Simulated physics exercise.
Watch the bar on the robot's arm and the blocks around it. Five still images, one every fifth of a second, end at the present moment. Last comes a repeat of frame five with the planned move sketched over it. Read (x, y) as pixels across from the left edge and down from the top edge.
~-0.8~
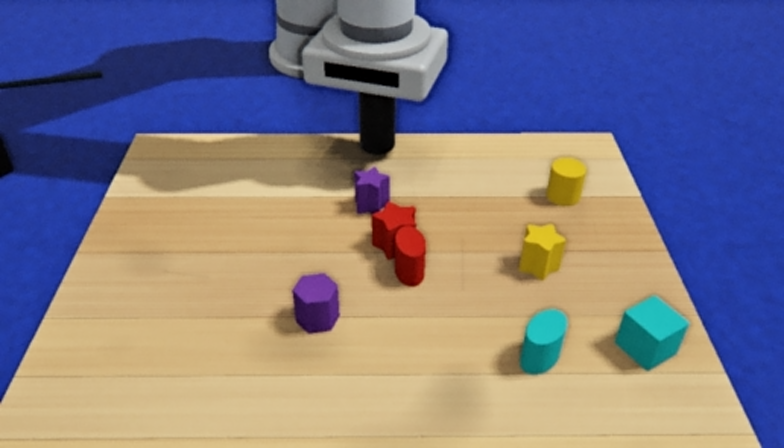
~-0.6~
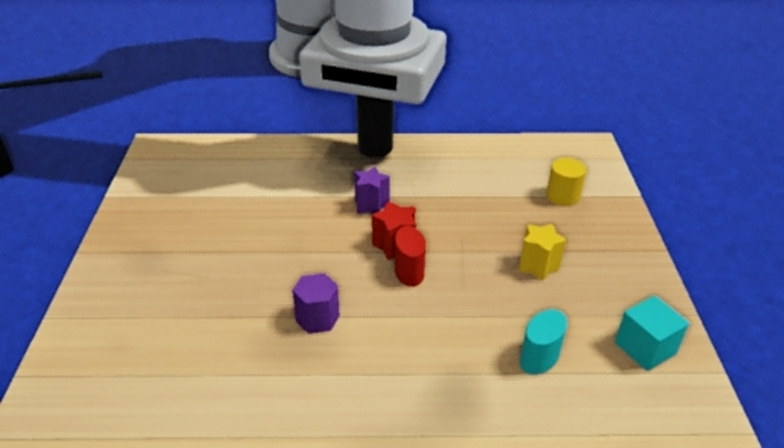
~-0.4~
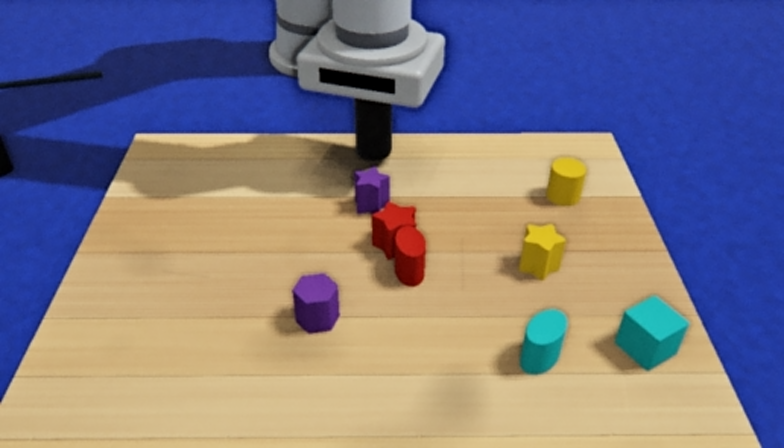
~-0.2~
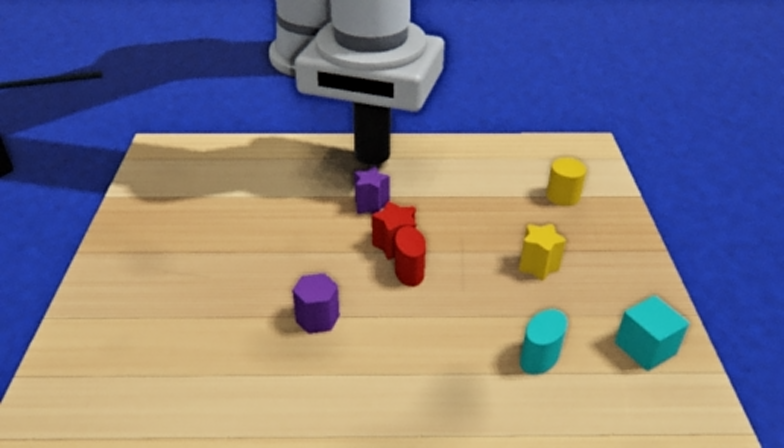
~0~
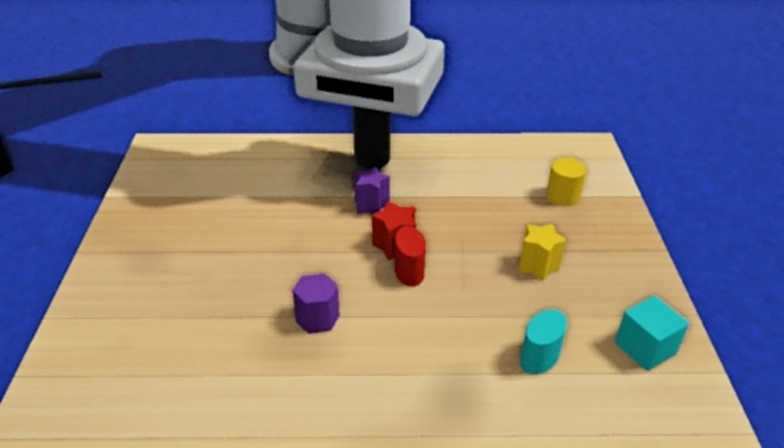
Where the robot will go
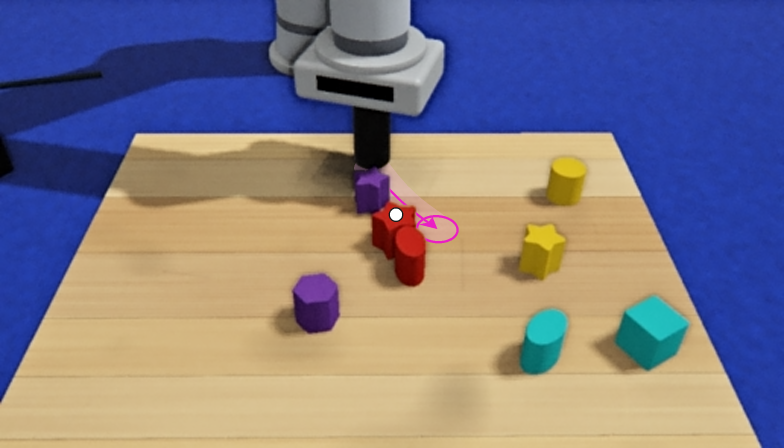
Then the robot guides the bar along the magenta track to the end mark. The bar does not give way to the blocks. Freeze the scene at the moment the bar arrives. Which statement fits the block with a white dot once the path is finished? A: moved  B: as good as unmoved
B: As good as unmoved.
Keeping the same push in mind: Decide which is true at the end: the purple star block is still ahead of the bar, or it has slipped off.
The block gets away.
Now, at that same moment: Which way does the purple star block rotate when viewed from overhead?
The answer is clockwise.
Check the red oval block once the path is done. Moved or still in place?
Here's my answer: The red oval block remains in position.
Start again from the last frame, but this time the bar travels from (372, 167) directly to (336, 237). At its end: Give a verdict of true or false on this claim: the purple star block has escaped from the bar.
Answer: True.
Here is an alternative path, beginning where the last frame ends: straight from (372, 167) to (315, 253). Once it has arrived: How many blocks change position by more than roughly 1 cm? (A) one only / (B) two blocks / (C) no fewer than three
A - one only.
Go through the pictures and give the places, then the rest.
In the first picture, lower end of the bar (377, 146), tops of blocks, purple star block (371, 176), red star block (396, 215), red oval block (410, 240).
In the second picture, bar (376, 149), blocks as before.
In the third picture, bar (374, 153), blocks as before.
In the fourth picture, bar (373, 156), blocks as before.
In the fifth picture, bar (372, 160), purple star block (371, 176), red star block (396, 215), red oval block (410, 240).
The drawn path runs from (372, 167) by way of (398, 198) to (437, 229); the dot is on the red star block.
On the path given first. One third of the way, bar (388, 181); purple star block (371, 179).
Two thirds of the way, bar (410, 202); purple star block (370, 186), turned 50° clockwise.
At the end, bar (438, 222); purple star block (370, 186), turned 50° clockwise; red star block not moved; red oval block not moved.
